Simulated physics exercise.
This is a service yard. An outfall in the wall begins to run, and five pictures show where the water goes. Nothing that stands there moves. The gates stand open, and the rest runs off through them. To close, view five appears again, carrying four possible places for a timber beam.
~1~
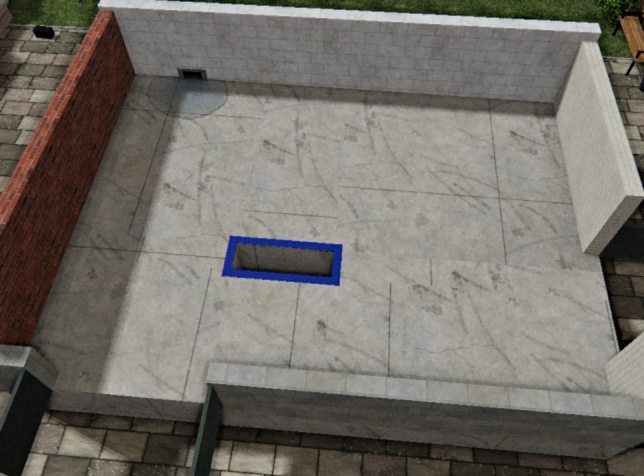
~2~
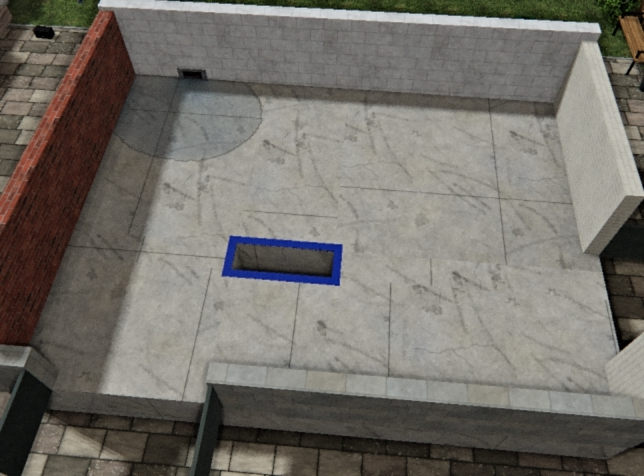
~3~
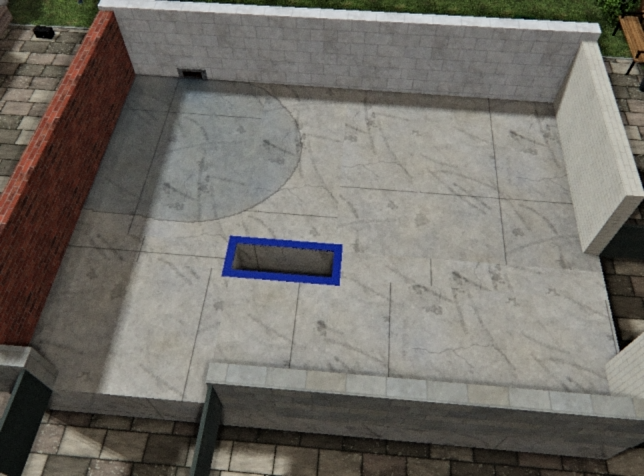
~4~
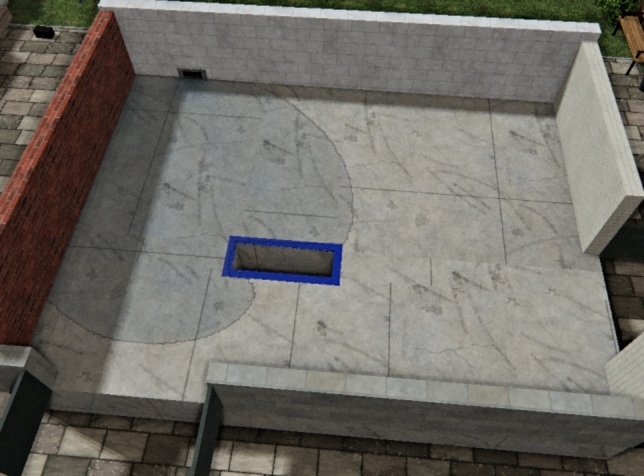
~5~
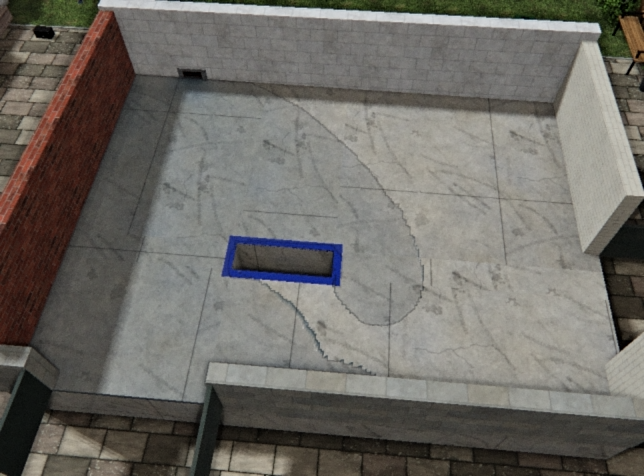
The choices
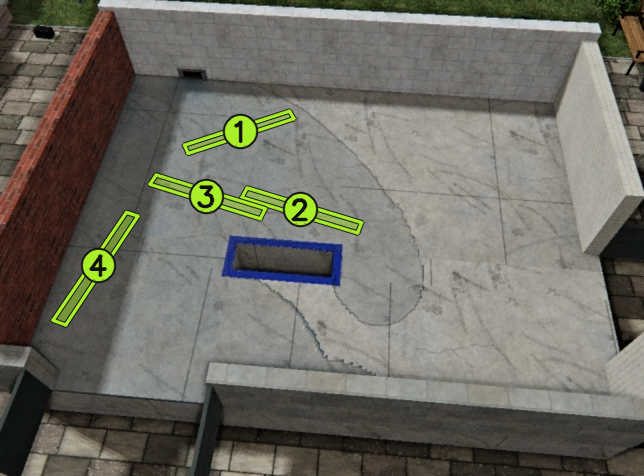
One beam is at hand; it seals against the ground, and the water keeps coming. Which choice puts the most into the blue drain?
I would pick spot 4.
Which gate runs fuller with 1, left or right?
The left one.
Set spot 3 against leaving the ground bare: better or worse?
Worse.
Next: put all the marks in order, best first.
Best to worst: 4, 3, 2, 1.
In lime, 1 from (186, 149) to (291, 114); 2 from (244, 192) to (359, 227); 3 from (153, 179) to (262, 213); 4 from (59, 322) to (132, 214).
If 1 is chosen, about 6 % of the stream goes into the blue drain, about 91 % out by the gates.
If 2 is chosen, about 16 % of the stream goes into the blue drain, about 82 % out by the gates.
If 3 is chosen, about 21 % of the stream goes into the blue drain, about 77 % out by the gates.
If 4 is chosen, about 34 % of the stream goes into the blue drain, about 63 % out by the gates.
